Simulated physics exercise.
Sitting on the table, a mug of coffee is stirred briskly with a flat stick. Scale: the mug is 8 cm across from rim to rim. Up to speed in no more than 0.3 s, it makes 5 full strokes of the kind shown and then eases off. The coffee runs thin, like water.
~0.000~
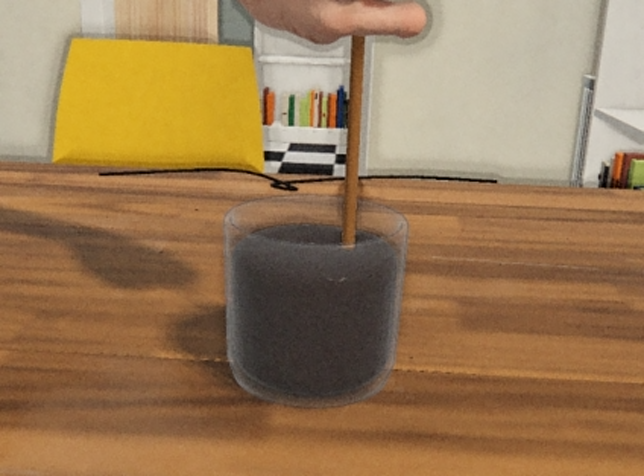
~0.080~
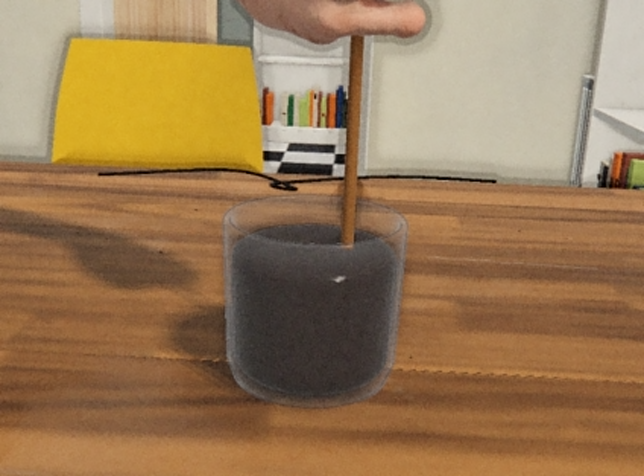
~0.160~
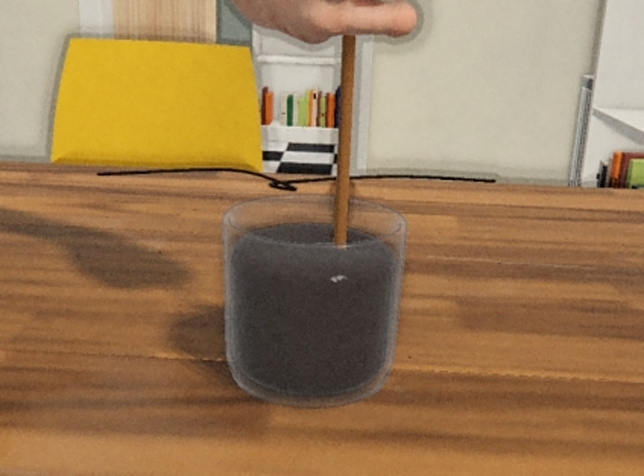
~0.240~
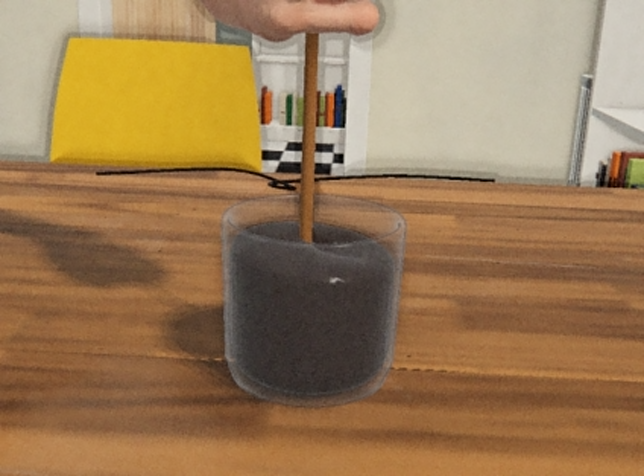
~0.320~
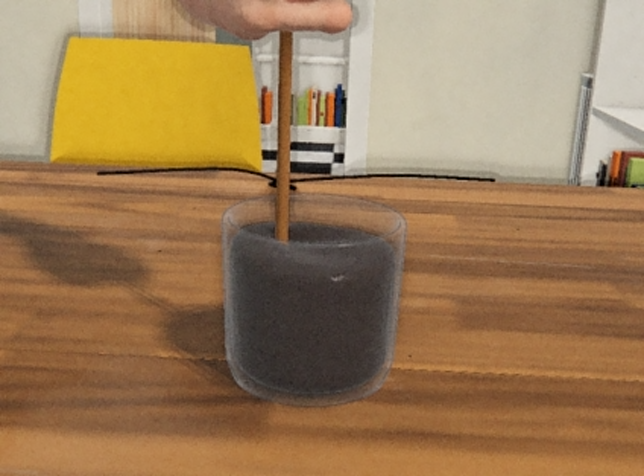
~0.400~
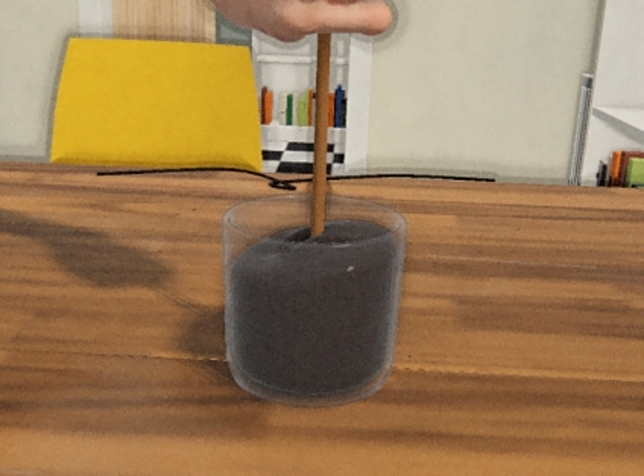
A hand at the top edge holds a thin brown stick upright in a clear glass of dark grey liquid, seen from slightly above a striped wooden table in a room. Behind stand a yellow chair back at left, a dark wire across the table's far edge, and shelves of colourful books. The stick sweeps left, then back right, while the liquid's surface tilts and the camera stays still.
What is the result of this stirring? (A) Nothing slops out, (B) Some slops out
The answer is B.
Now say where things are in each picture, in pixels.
In the first frame, the stem is at (356, 90); the coffee meets the walls at (232, 244) and (400, 254); the rim runs from (228, 218) to (405, 227).
In the second frame, the stem is at (355, 90); the coffee meets the walls at (232, 245) and (397, 253).
In the third frame, the stem is at (347, 89); the coffee meets the walls at (231, 243) and (398, 255).
In the fourth frame, the stem is at (310, 87); the coffee meets the walls at (229, 238) and (396, 258).
In the fifth frame, the stem is at (285, 86); the coffee meets the walls at (230, 235) and (395, 249).
In the sixth frame, the stem is at (323, 88); the coffee meets the walls at (231, 259) and (398, 238).
Then, 0.79 s in, 0 ml is over the rim.
Then, 1.18 s in, 0 ml is over the rim.
Then, 1.58 s in, 4 ml is over the rim.
Then, 1.97 s in, 7 ml is over the rim.
Finally, 7 ml is over the rim.
